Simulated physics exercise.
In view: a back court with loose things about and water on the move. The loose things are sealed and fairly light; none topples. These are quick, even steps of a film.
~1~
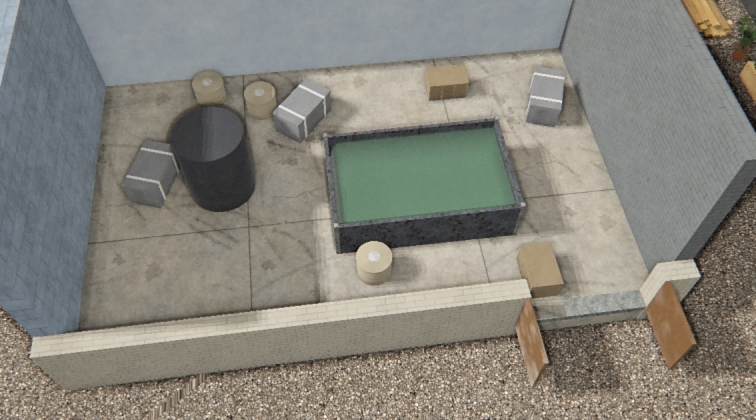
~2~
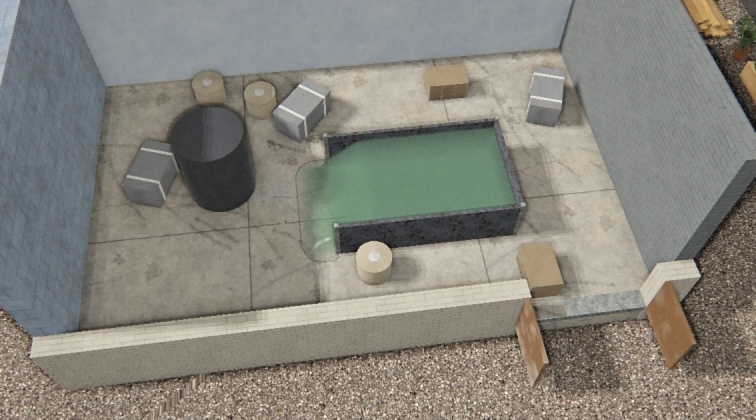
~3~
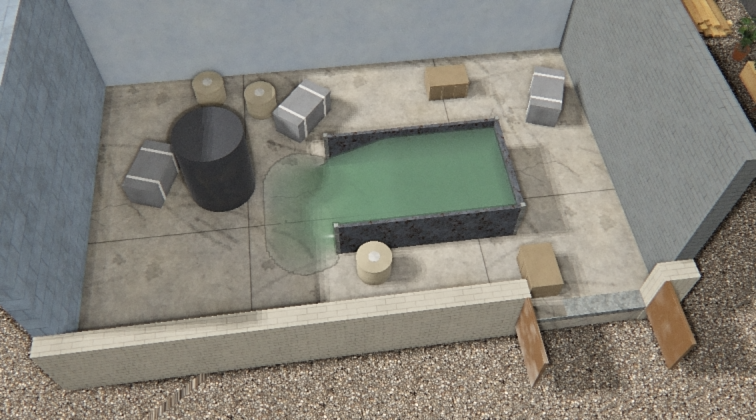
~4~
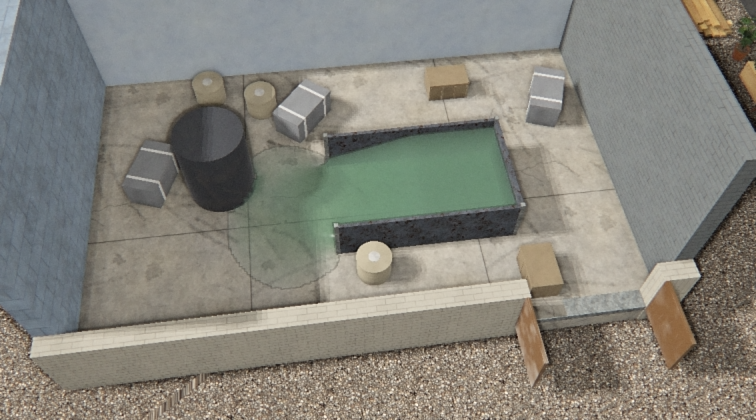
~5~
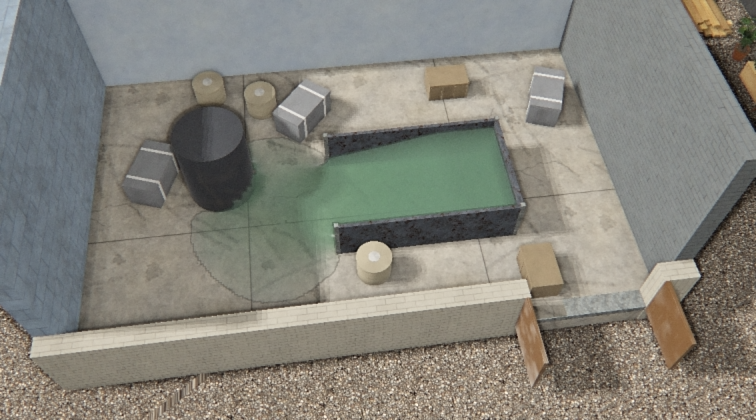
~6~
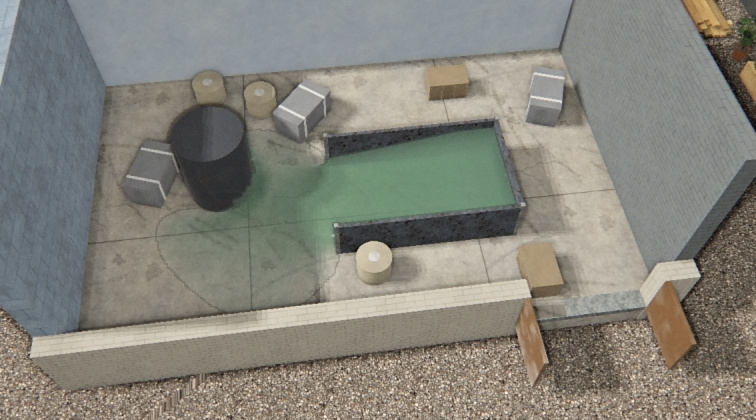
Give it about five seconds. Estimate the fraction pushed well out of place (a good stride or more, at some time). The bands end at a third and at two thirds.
That comes to one to two thirds.
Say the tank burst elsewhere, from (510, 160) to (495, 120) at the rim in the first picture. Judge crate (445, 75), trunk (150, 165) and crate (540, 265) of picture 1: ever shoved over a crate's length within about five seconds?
One after the other: Pushed that far, no, no.
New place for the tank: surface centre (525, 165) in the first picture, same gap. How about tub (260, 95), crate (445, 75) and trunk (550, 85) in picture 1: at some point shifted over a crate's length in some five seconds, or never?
As listed: Moved that far, short of that, never so far.
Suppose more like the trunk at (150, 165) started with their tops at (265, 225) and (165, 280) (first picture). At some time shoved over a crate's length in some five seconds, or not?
One after the other: That far or more, swept aside.
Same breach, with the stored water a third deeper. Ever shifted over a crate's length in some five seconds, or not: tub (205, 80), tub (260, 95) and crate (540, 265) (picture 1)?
In turn: Moved that far, pushed that far, no.
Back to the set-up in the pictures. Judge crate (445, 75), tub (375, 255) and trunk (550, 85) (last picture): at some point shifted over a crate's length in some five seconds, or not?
One after the other: Short of that, not that far, under that.
A moment on, 0 of 8 are well off their spots; 0 afloat.
Next, 2 of 8 are well off their spots; 1 afloat.
Later, 3 of 8 are well off their spots; 2 afloat.
In the end, 3 of 8 are well off their spots, and 4 have been at some point; 4 afloat.
